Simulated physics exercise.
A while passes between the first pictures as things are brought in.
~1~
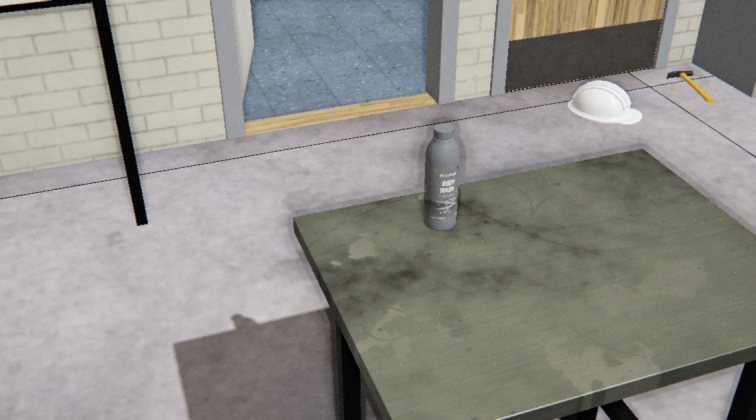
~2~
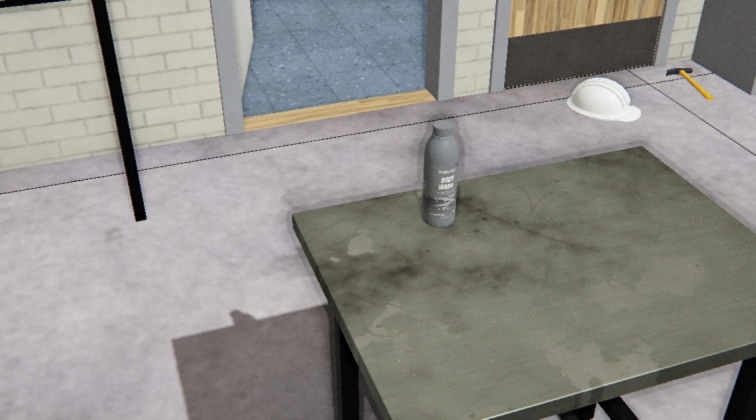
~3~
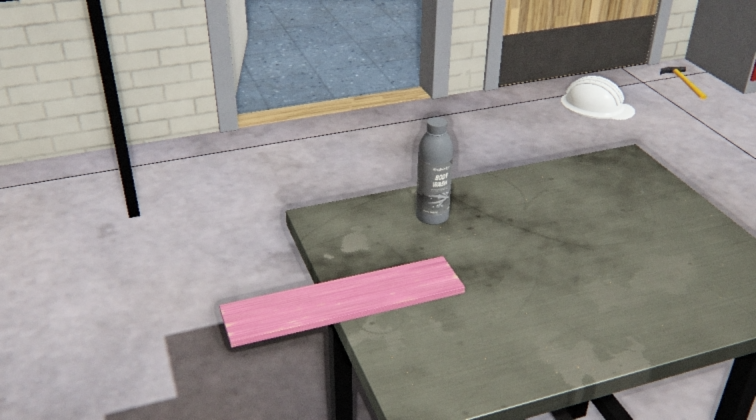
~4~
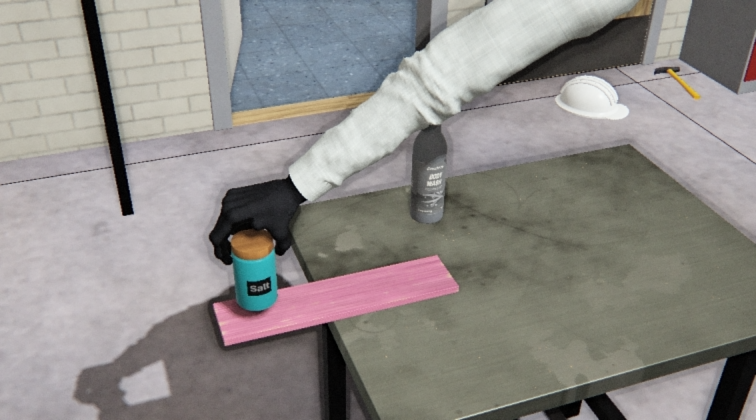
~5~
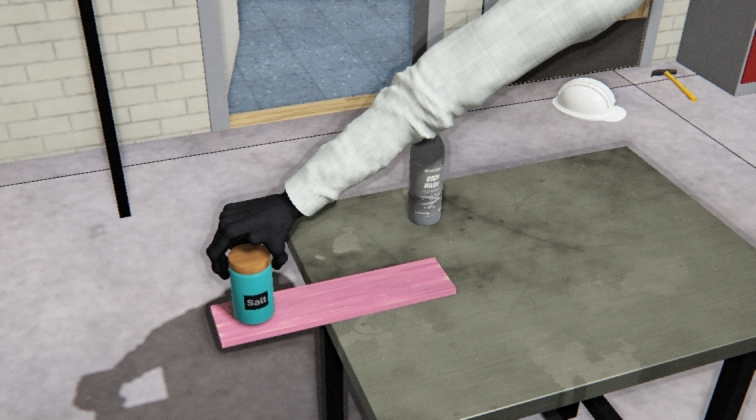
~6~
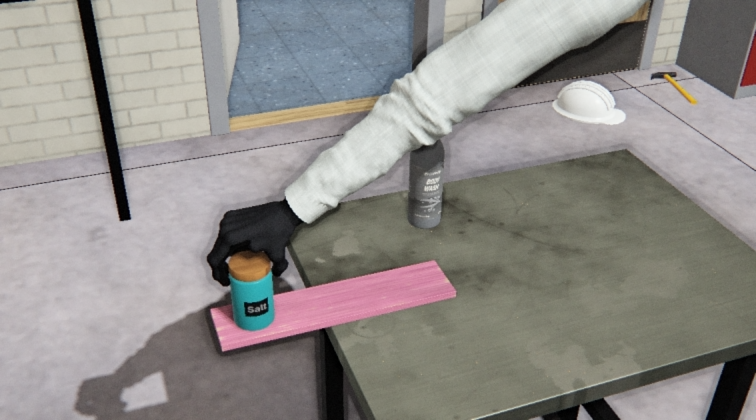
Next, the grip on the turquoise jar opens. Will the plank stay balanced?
Tumbles off.
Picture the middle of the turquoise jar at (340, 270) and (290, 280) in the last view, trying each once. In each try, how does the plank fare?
First case: It stays put; second case: It topples.
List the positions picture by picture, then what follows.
In the first frame, the last thing is not in view yet.
In the second frame, the last thing is not in view yet.
In the third frame, the last thing is not in view yet; pink plank (344, 299).
The fourth frame shows on its way; turquoise jar (254, 270); pink plank (338, 298).
The fifth frame shows on its way; turquoise jar (252, 283); pink plank (336, 300).
The sixth frame shows in place under the hand; turquoise jar (252, 290); pink plank (336, 303).
Then, 0.50 s later than the last frame, pink plank and turquoise jar now down on the floor or falling.
Then, 0.70 s later than the last frame, things are still on the move.
When it is over, down on the floor or falling, pink plank and turquoise jar; grey bottle as before. The plank comes down.
